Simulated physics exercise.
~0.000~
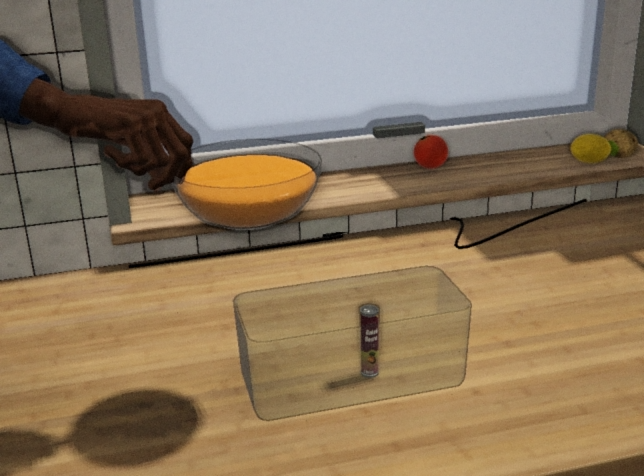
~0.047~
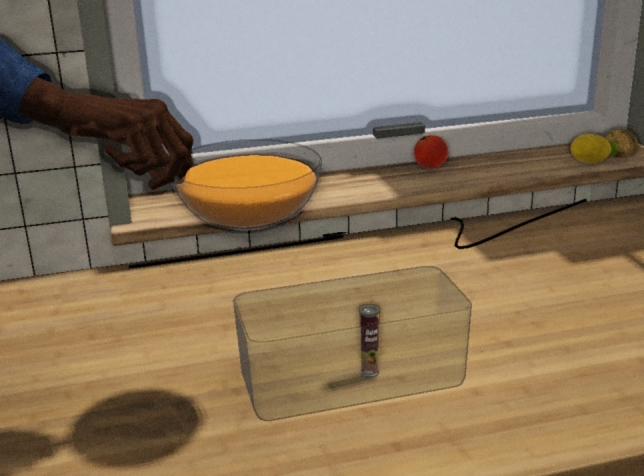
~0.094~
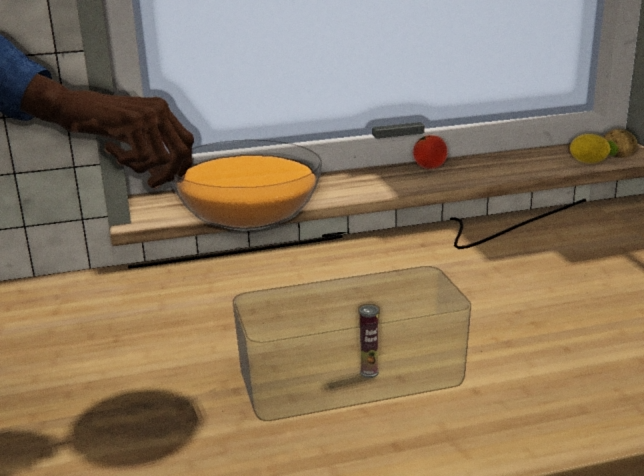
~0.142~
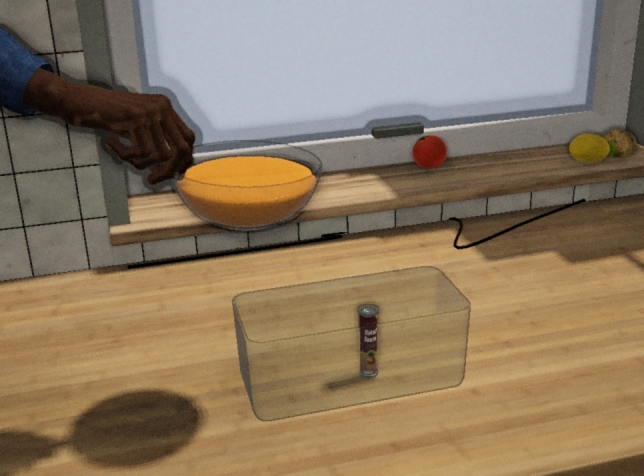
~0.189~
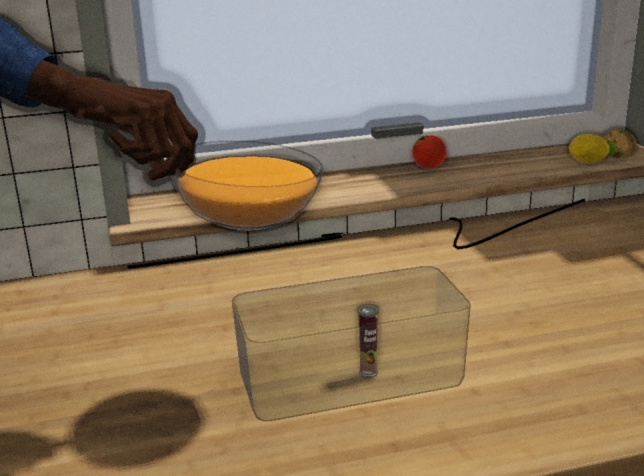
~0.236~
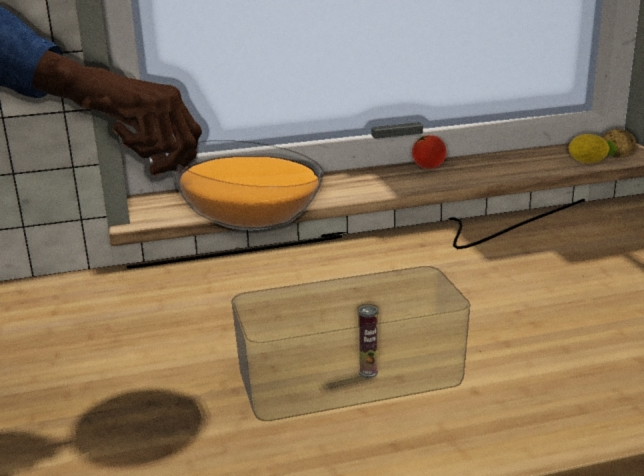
A hand at the left slowly tilts a round bowl of orange juice slightly rightward.
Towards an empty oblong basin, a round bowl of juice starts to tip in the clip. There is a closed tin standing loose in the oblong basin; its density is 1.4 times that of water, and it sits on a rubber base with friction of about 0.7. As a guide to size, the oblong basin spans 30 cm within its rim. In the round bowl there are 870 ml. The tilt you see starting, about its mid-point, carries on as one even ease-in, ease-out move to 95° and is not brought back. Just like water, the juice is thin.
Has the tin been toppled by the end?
It will not come down.
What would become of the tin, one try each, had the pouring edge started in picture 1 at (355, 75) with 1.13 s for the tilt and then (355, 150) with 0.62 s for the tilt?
Try 1: Tipped over; try 2: Still standing.
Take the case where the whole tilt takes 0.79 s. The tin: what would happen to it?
In that case the tin stays vertical.
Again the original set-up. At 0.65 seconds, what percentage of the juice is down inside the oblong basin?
Fraction in basin: Approx. 10%.
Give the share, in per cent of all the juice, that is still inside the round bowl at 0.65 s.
I reckon about 48 in a hundred is still held.
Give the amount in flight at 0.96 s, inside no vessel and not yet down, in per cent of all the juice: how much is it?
It comes to some 12 percent of the total.
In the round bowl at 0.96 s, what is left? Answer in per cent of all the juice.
Near 4 in a hundred.
Then, 0.65 s in, the tilt is 59° and 48 per cent is still to pour; the tin stands where it began.
Then, 0.96 s in, the tilt is 90° and 4 per cent is still to pour; the tin stands where it began.
Then, 1.28 s in, the tilt is 95° and 0 per cent is still to pour; the tin stands where it began.
Then, 1.63 s in, the tilt is 95° and 0 per cent is still to pour; the tin stands where it began.
Finally, the tin stands where it began.
